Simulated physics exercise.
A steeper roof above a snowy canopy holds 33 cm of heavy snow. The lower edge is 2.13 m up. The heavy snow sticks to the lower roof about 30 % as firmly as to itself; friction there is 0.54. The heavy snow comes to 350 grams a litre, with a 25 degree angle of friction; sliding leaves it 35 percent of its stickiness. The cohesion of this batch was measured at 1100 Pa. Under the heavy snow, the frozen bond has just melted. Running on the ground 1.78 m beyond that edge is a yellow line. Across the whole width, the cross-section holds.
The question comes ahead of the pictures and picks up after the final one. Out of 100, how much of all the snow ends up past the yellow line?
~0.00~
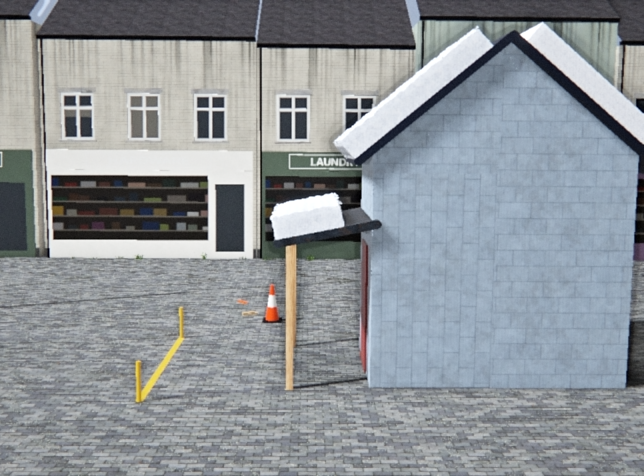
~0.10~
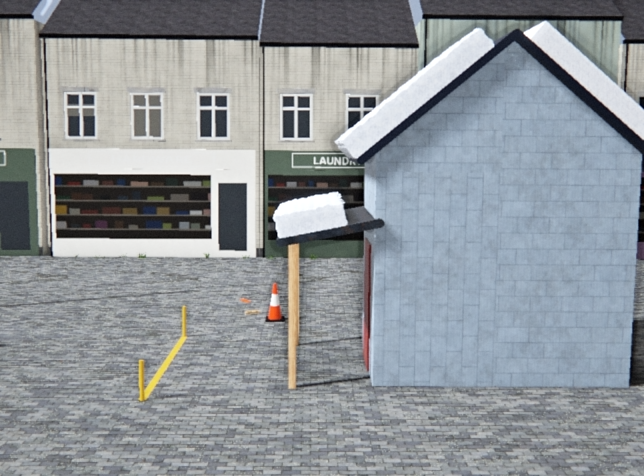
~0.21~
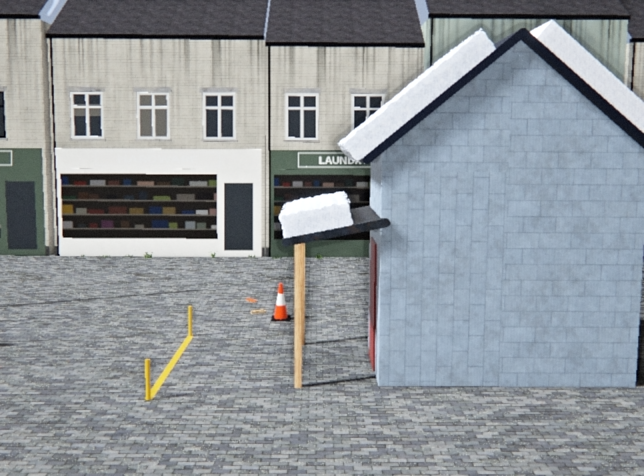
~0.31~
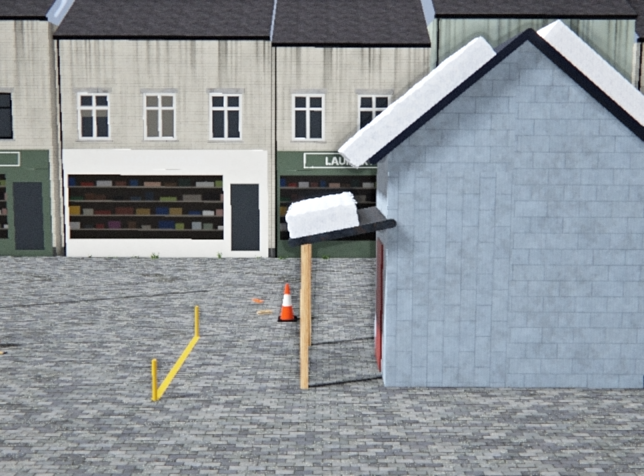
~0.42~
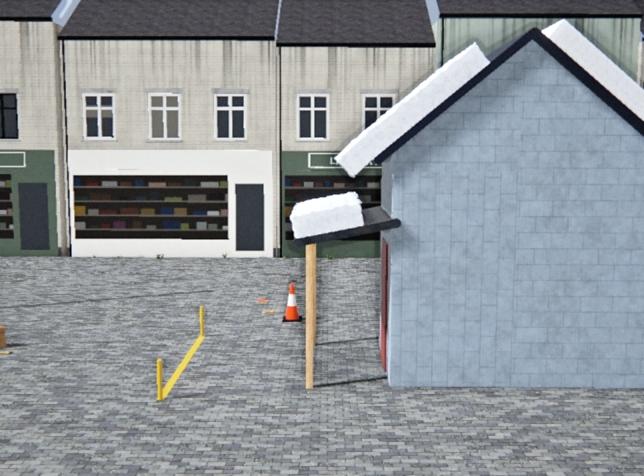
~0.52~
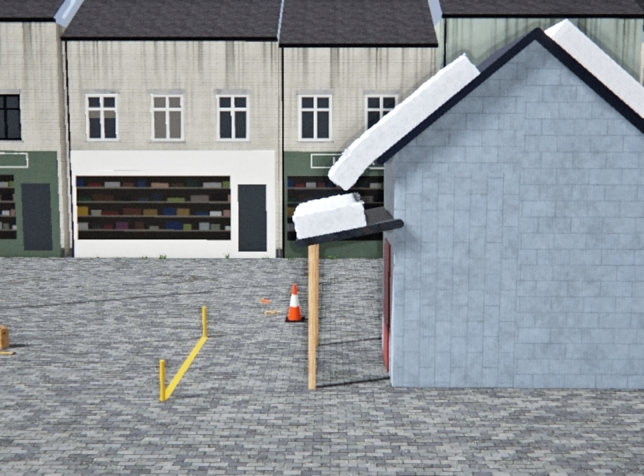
About 32 %.
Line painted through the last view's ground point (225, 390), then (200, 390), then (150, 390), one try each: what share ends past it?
55 %, 45 %, 25 %.
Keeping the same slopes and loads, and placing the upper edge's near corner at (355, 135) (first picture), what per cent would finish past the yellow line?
40 %.
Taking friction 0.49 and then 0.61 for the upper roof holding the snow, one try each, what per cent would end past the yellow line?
Roughly 8 per cent first, roughly 0 per cent second.
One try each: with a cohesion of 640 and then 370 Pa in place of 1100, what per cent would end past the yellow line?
40 in a hundred, followed by 45 in a hundred.
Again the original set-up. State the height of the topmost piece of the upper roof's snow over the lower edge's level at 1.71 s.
Roughly 0.4 m.
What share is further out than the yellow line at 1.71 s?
14 %.
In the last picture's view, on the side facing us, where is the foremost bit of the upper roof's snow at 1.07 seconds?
Around pixel (248, 242).
After 1.07 s, 1 % is below the lower edge and 0 % is past the line.
After 1.71 s, 68 % is below the lower edge and 15 % is past the line.
After 2.36 s, 80 % is below the lower edge and 32 % is past the line.
After 3.00 s, 80 % is below the lower edge and 32 % is past the line.
After 4.20 s, at the end, 82 % is below the lower edge and 32 % is past the line.
